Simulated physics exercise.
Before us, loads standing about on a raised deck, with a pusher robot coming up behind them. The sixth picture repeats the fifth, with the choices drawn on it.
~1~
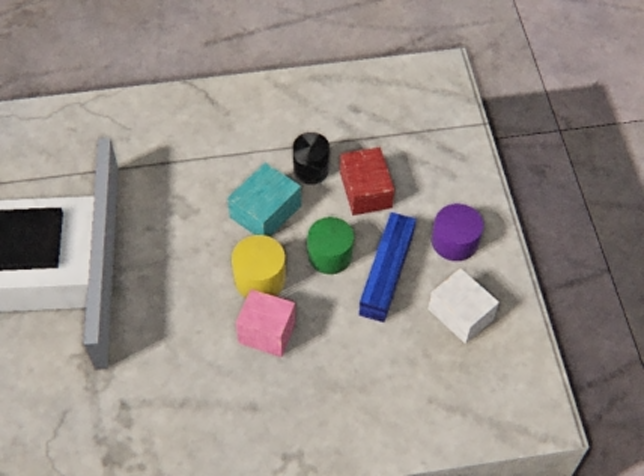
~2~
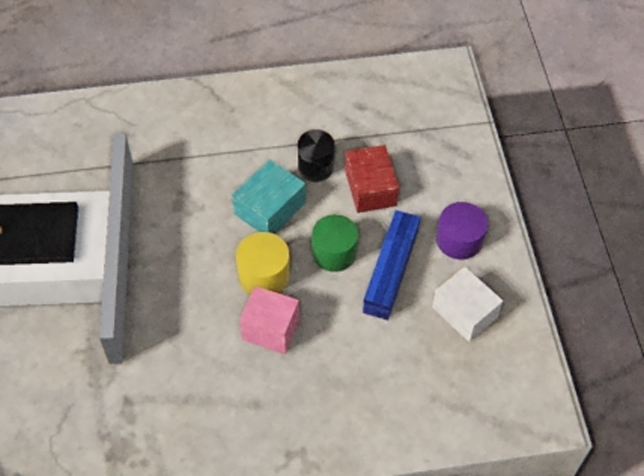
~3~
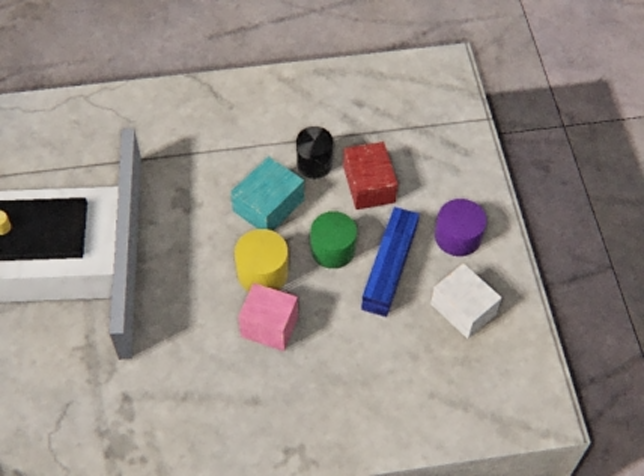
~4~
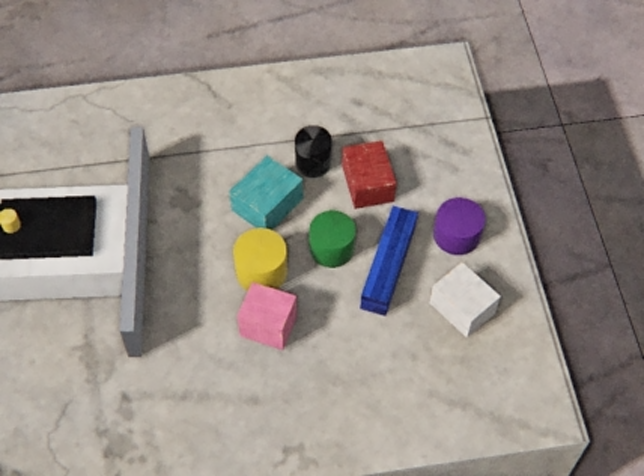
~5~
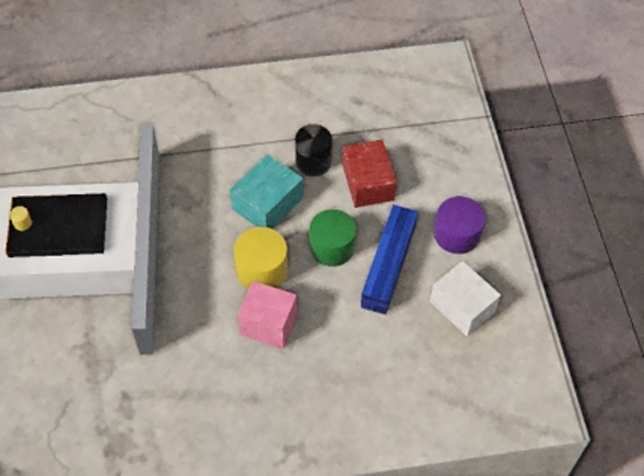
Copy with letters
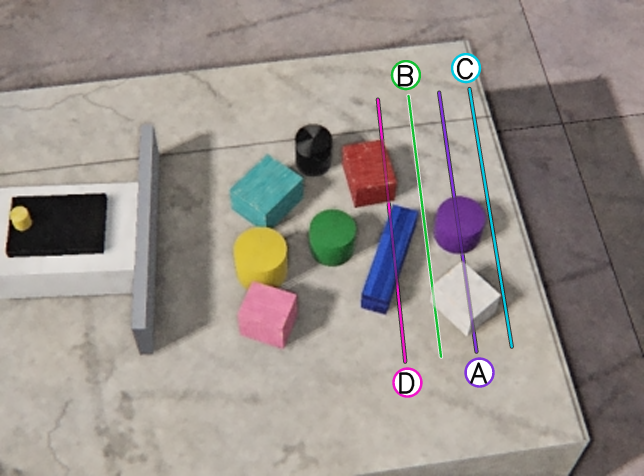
A pale, marbled raised deck above a grey tiled floor is seen from high up at a slight tilt. Blocks and canisters in turquoise, black, red, yellow, green, pink, purple and white stand around a blue stick right of centre, with a white, black-topped pusher robot at left. The robot creeps rightward behind its grey plate, its yellow knob appearing, while the loads stay put and the camera shifts very slightly.
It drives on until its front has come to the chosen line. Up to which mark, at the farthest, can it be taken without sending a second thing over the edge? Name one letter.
B is the last line within the limit.
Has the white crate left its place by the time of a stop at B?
Yes.
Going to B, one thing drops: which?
The purple canister goes over.
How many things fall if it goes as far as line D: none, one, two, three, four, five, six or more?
In all, none.
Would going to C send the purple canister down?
Yes.
On the marked copy, A at (456, 212); B at (424, 216); C at (489, 208); D at (391, 221).
Taking B. A third of the way, robot (169, 211); pink crate (285, 310); turquoise crate (291, 190).
Two thirds of the way, robot (272, 198); red crate (416, 167); blue stick (423, 260).
When it is over, robot (346, 189); purple canister over the edge; white crate (533, 301); one fallen.
As for the rest, A drops three; C drops five; D is within the limit but short.
